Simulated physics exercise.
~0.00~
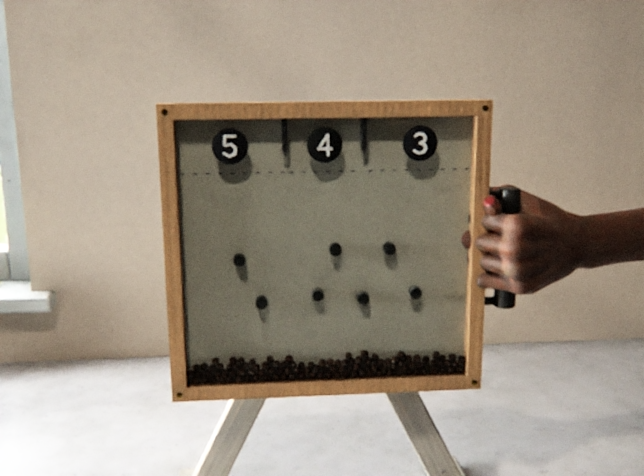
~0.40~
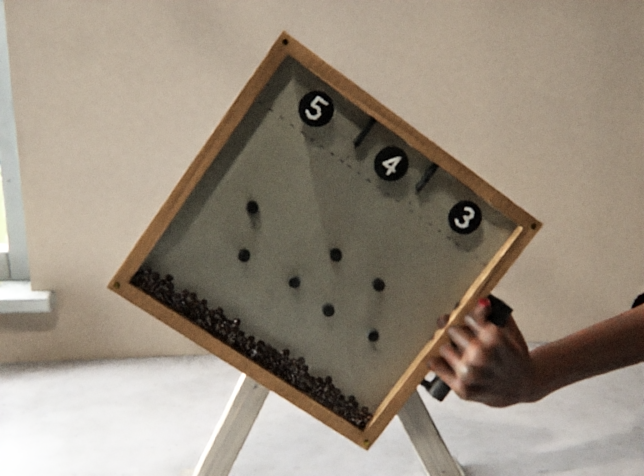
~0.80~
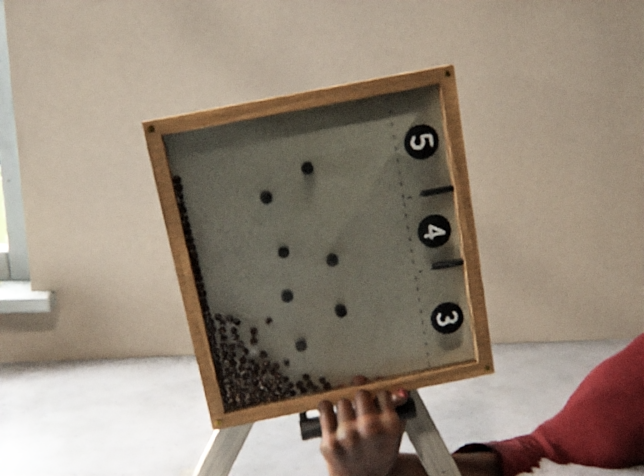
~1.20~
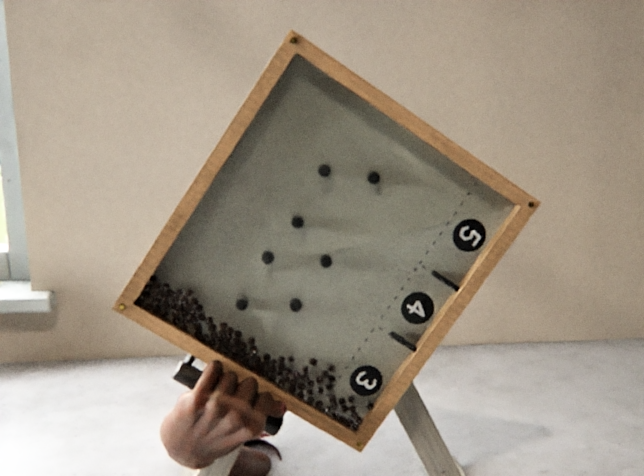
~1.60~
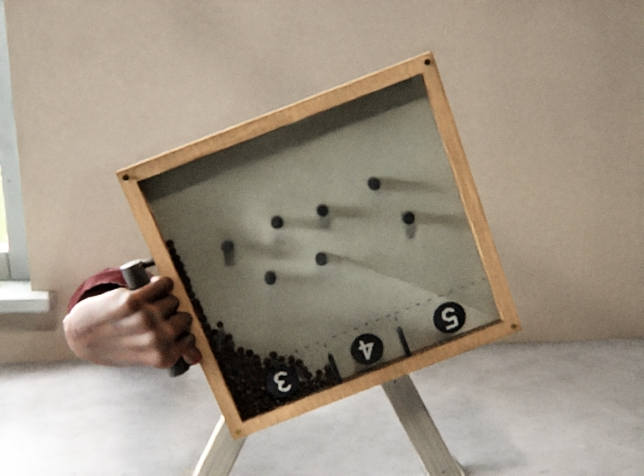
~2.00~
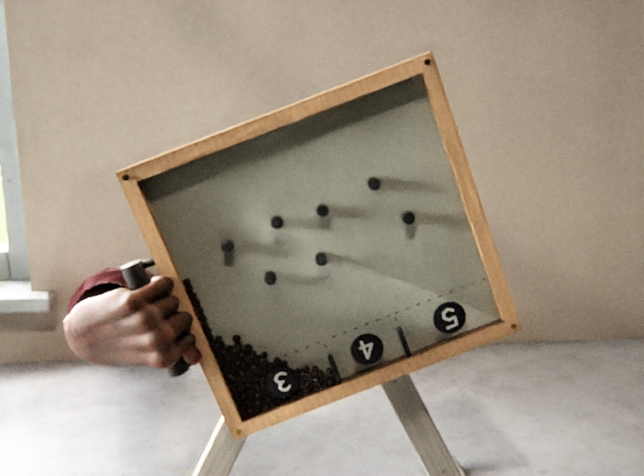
Hand turning a wooden-framed case clockwise until nearly upside down, small dark pellets sliding and settling mostly in pocket three.
